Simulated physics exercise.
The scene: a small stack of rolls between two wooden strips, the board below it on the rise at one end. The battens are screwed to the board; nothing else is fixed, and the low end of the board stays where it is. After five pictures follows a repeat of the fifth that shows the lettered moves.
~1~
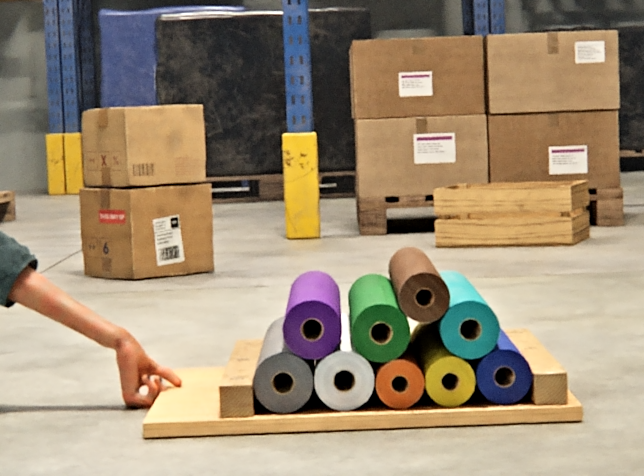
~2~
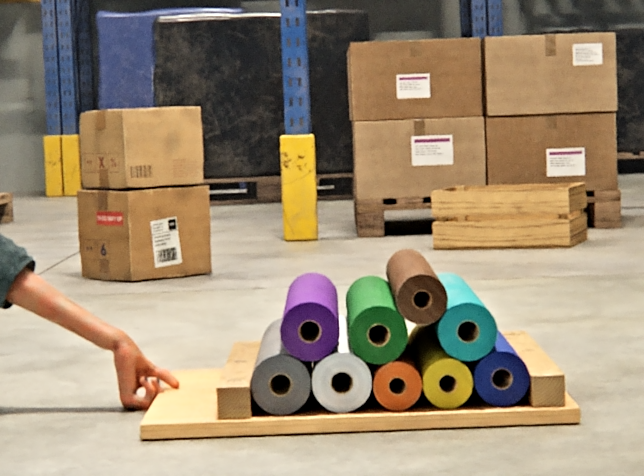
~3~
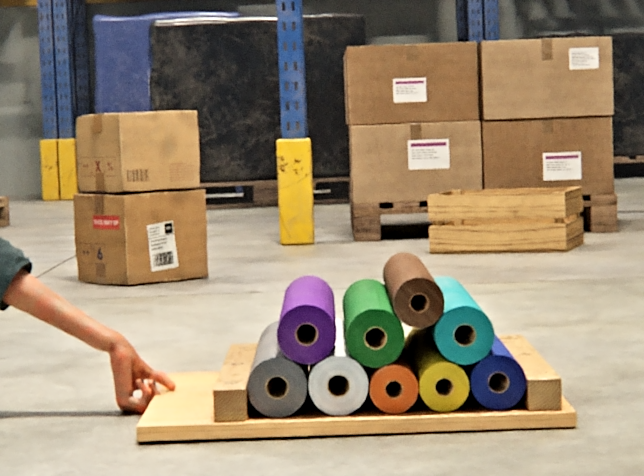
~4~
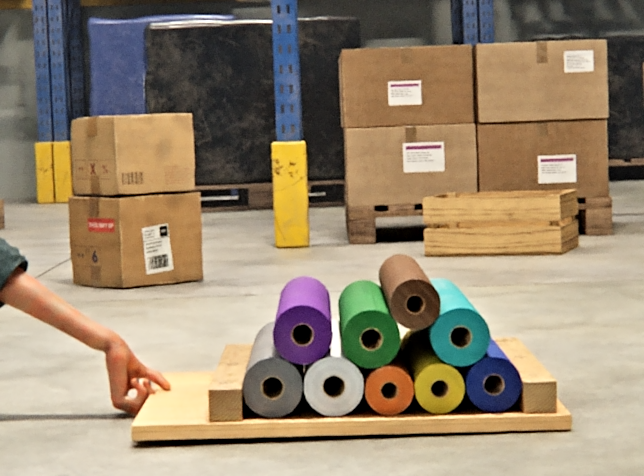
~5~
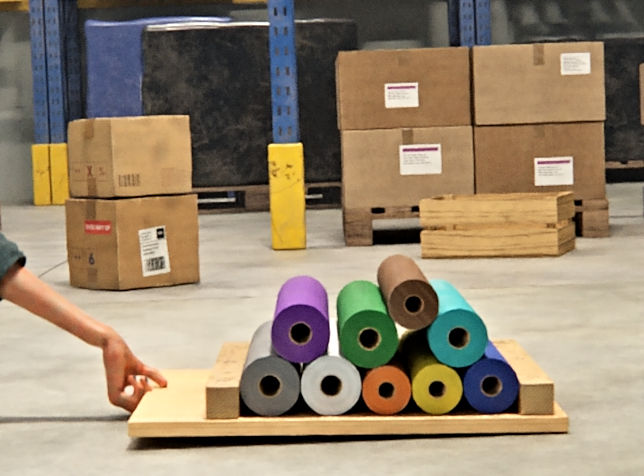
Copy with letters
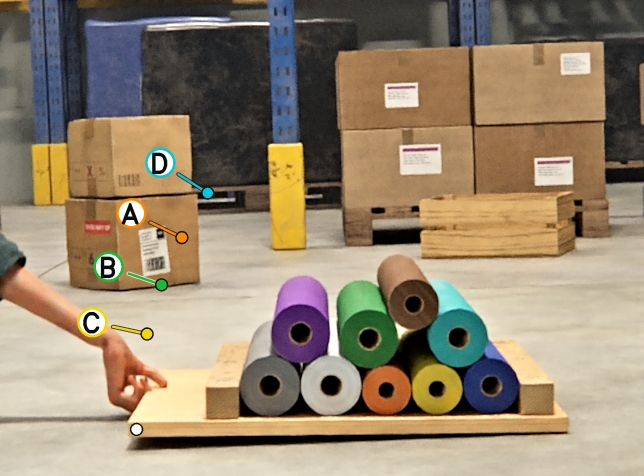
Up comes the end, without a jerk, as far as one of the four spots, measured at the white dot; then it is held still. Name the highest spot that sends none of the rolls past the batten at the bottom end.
Mark B is as high as it can go.
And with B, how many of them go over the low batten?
With B, none.
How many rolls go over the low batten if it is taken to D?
At D the number is four.
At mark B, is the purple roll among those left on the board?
The purple roll: Yes.
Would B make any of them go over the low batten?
No, at B.
On the marked copy, A at (182, 238); B at (162, 285); C at (147, 334); D at (208, 193); the white dot at (137, 429).
Taking B. A third of the way, board at 15°.
Two thirds of the way, board at 21°.
When it is over, board at 21°, none over the low batten.
As for the rest, A three over the low batten (green, turquoise, brown); C none over the low batten; D four over the low batten (green, turquoise, purple, brown).
